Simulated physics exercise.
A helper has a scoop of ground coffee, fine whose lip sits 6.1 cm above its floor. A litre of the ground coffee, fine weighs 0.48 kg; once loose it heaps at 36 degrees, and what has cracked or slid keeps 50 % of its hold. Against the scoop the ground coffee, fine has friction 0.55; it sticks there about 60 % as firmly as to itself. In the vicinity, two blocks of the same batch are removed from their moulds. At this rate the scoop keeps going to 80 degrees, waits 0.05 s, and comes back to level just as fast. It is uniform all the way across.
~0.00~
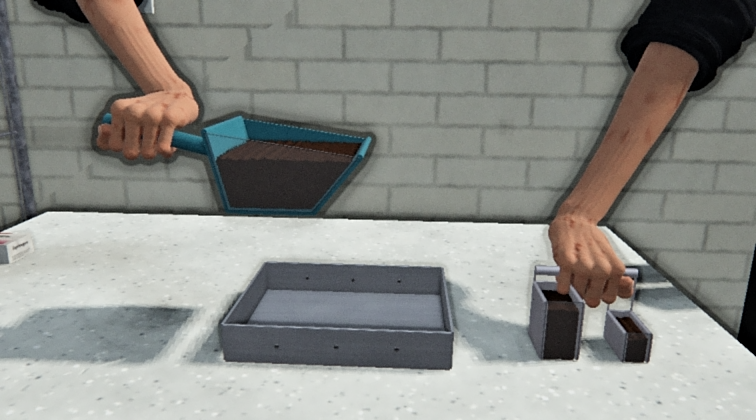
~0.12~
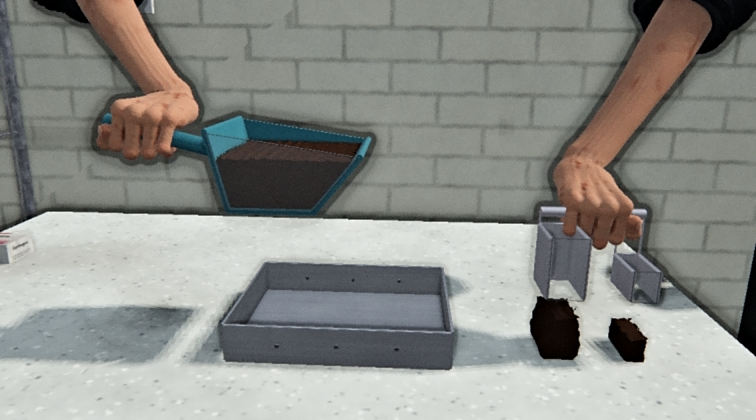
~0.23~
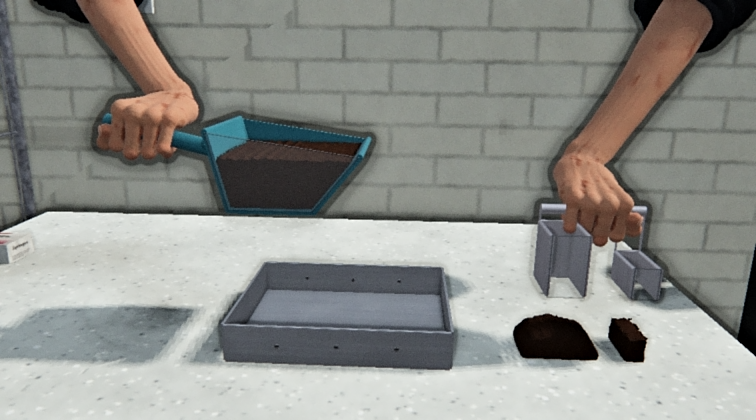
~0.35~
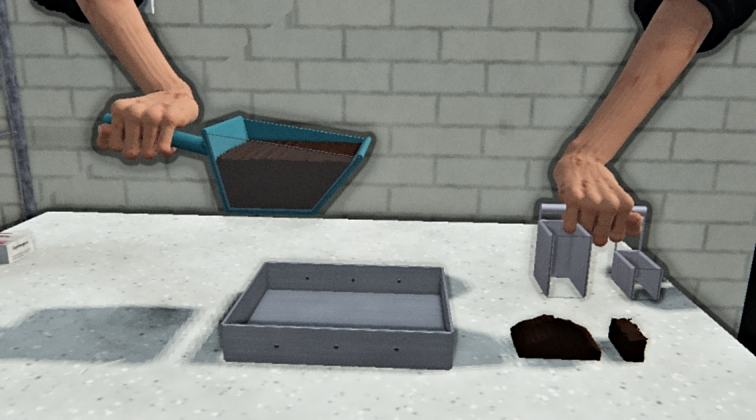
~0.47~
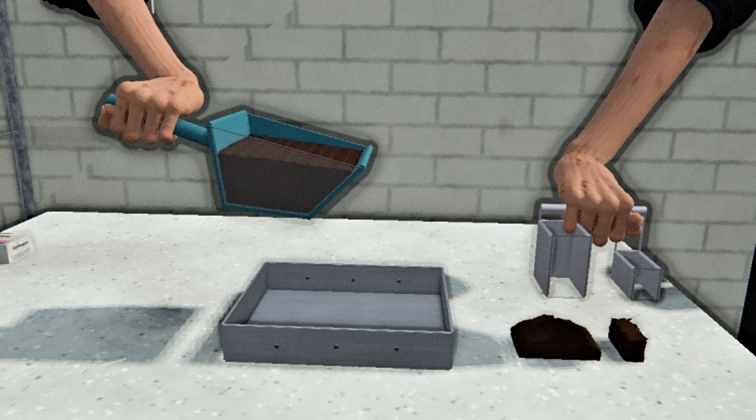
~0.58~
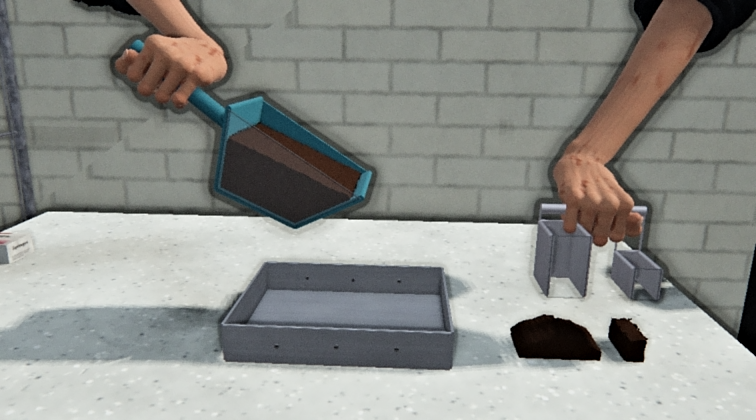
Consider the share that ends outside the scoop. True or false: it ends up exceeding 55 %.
True.
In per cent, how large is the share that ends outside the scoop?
About 65 per cent.
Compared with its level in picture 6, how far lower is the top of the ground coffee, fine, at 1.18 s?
Roughly 6.5 cm.
After 0.86 s, the scoop is at 74 degrees and 0 % has left it.
After 1.18 s, the scoop is at 65 degrees and 60 % has left it.
After 1.51 s, the scoop is at 7 degrees and 66 % has left it.
After 1.83 s, the scoop is at 0 degrees and 66 % has left it.
After 1.94 s, at the end, the scoop is at 0 degrees and 66 % has left it.
